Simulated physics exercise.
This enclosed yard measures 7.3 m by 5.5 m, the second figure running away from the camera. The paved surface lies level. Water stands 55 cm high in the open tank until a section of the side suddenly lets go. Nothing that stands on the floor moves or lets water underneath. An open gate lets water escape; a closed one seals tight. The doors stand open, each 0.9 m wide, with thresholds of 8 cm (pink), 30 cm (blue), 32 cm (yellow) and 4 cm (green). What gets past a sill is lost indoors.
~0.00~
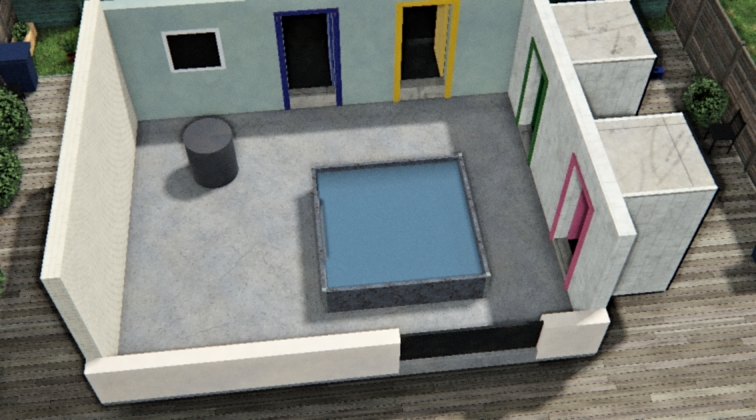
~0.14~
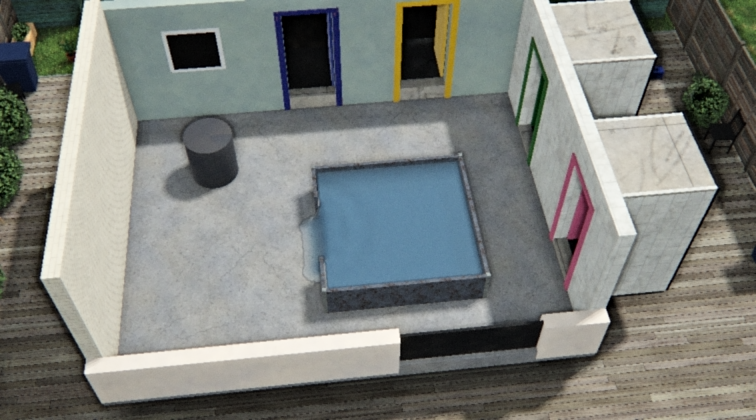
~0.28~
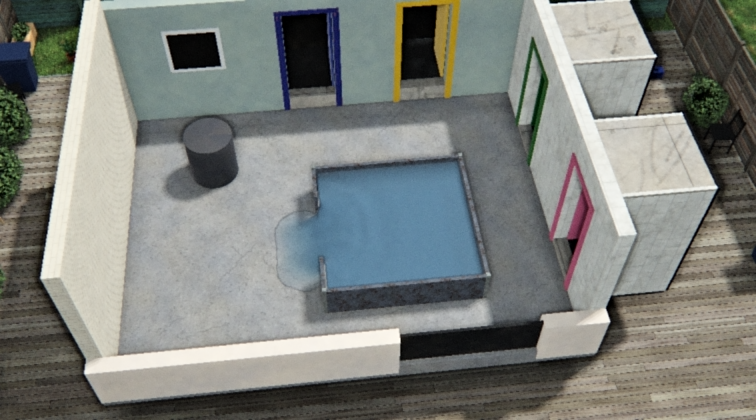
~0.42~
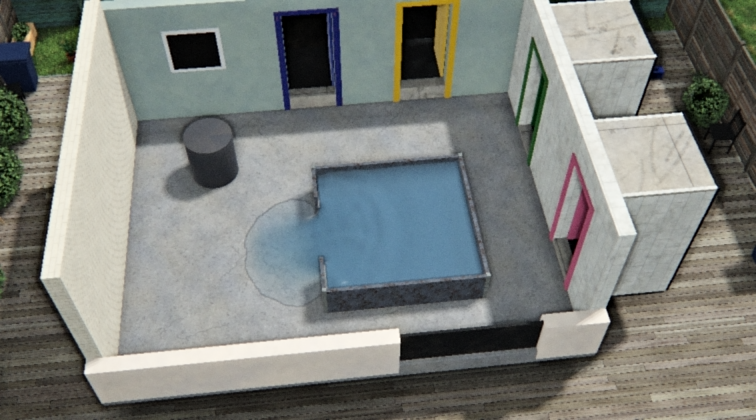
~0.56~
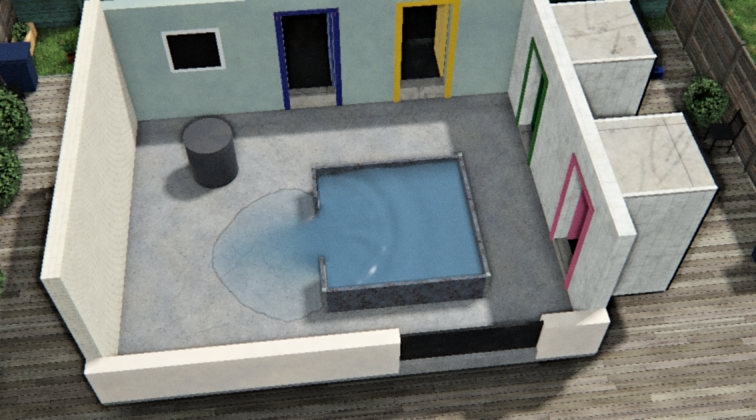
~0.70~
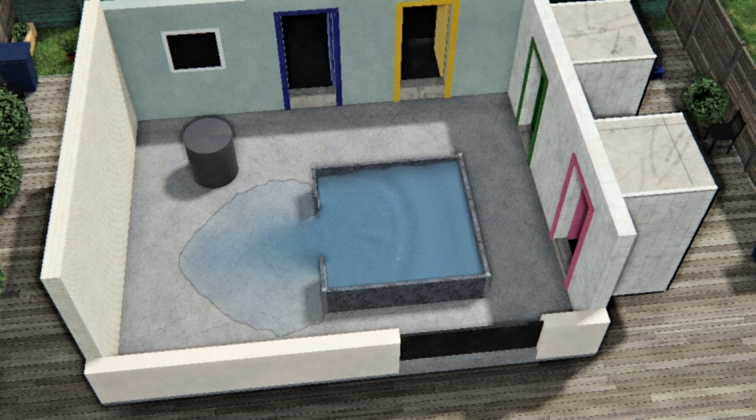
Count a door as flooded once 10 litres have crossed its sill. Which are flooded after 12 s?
Door by door: At the pink door it stays under the limit; at the blue door it keeps below the limit; at the yellow door it does not reach the limit; at the green door it goes over the limit.
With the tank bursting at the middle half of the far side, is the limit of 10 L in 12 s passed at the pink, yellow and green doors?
Against that limit: Pink over, yellow not over, green above.
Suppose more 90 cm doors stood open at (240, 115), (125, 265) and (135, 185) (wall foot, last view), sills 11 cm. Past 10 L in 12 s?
In that order: Not over, above, above.
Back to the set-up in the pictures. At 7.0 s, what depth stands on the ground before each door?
In cm: Pink 3, blue 4, yellow 3, green 2.
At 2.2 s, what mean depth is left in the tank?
About 37 cm.
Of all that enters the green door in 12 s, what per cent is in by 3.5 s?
Some 0 per cent by then.
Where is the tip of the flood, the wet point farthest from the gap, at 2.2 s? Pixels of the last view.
Around (138, 126).
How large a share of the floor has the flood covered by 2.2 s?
Some 35 per cent of it.
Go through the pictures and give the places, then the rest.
The open tank at (396, 222) is whole and still, 55 cm deep, in the first picture.
Water pours out at (321, 242) and has run 0.6 m, to (317, 279); typically 5 cm deep outside, 55 cm at the open tank's back, in the second picture.
The front is at (285, 222), 0.9 m from the gap at (322, 243); 0.8 m2 of floor is under water; 55 cm left at the back of the open tank, in the third picture.
The front is at (252, 270), 1.3 m from the gap at (322, 243); 1.9 m2 of floor is under water; 55 cm left at the back of the open tank, in the fourth picture.
The front is at (219, 244), 1.8 m from the gap at (322, 242); 3.0 m2 of floor is under water; 55 cm left at the back of the open tank, in the fifth picture.
The front is at (184, 259), 2.3 m from the gap at (321, 242); 4.3 m2 of floor is under water; 55 cm left at the back of the open tank, in the sixth picture.
After 1.4 s water covers 30 % of the floor and is deepest (31 cm) near (307, 248); pink door not reached, blue door not reached, yellow door not reached, green door not reached.
After 2.2 s water covers 35 % of the floor and is deepest (39 cm) near (117, 369); pink door not reached, blue door not reached, yellow door not reached, green door not reached.
After 3.5 s water covers 45 % of the floor and is deepest (28 cm) near (124, 291); pink door not reached, blue door not reached, yellow door not reached, green door not reached.
After 7.0 s water covers 85 % of the floor and is deepest (20 cm) near (117, 380); pink door 3 cm at the sill, 0 L in, blue door 4 cm at the sill, 0 L in, yellow door 3 cm at the sill, 0 L in, green door 2 cm at the sill, 0 L in.
After 12.0 s water covers 100 % of the floor and is deepest (16 cm) near (487, 98); pink door 8 cm at the sill, 1 L in, blue door 7 cm at the sill, 0 L in, yellow door 8 cm at the sill, 0 L in, green door 12 cm at the sill, 103 L in.
